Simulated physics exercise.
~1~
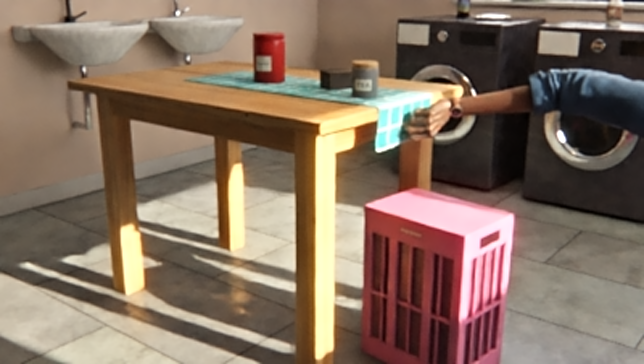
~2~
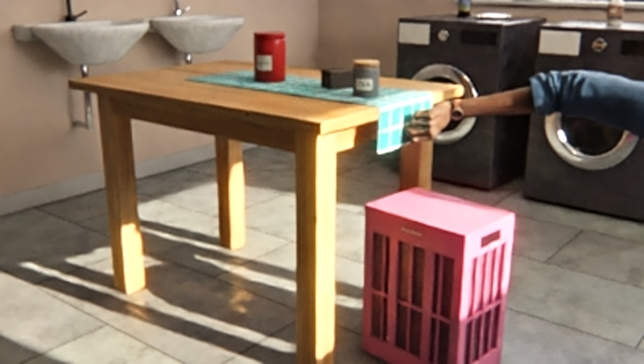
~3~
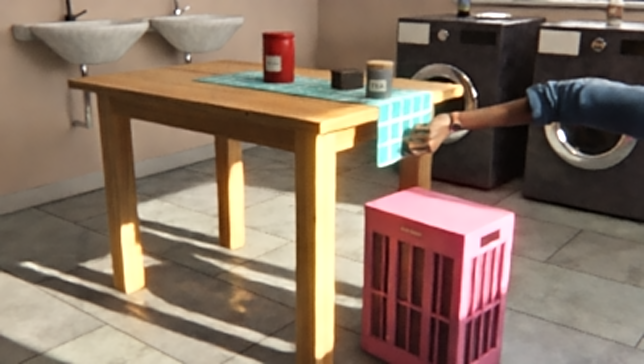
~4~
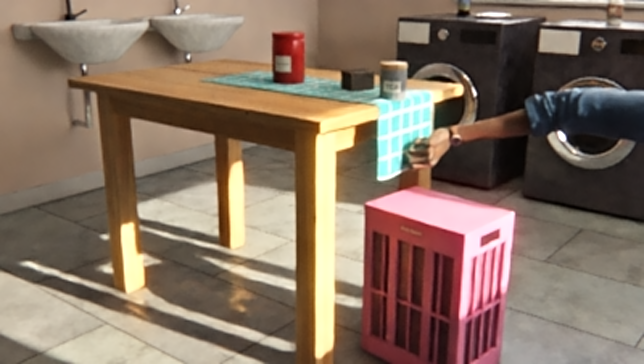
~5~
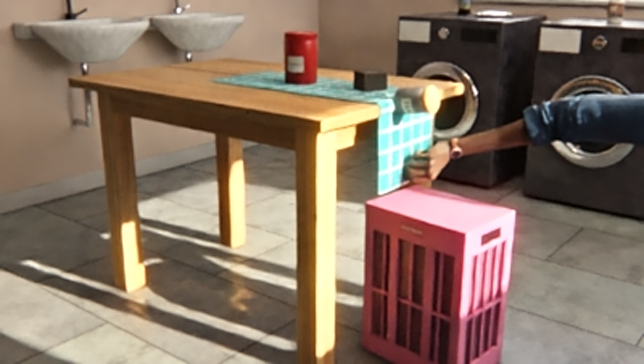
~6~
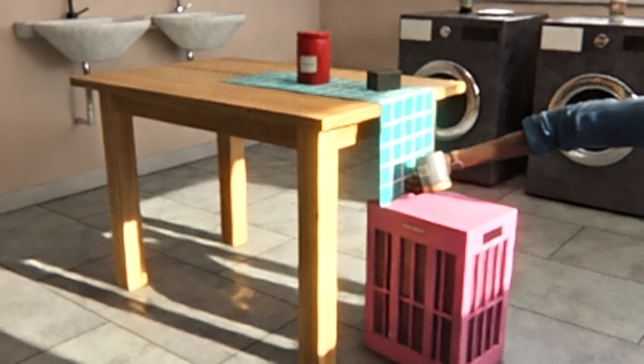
A hand pulled a turquoise tea towel down over the end of a wooden table, drawing a red canister, a black block and a grey jar along until the jar tipped off the edge above a pink crate, while the others stayed on the table.
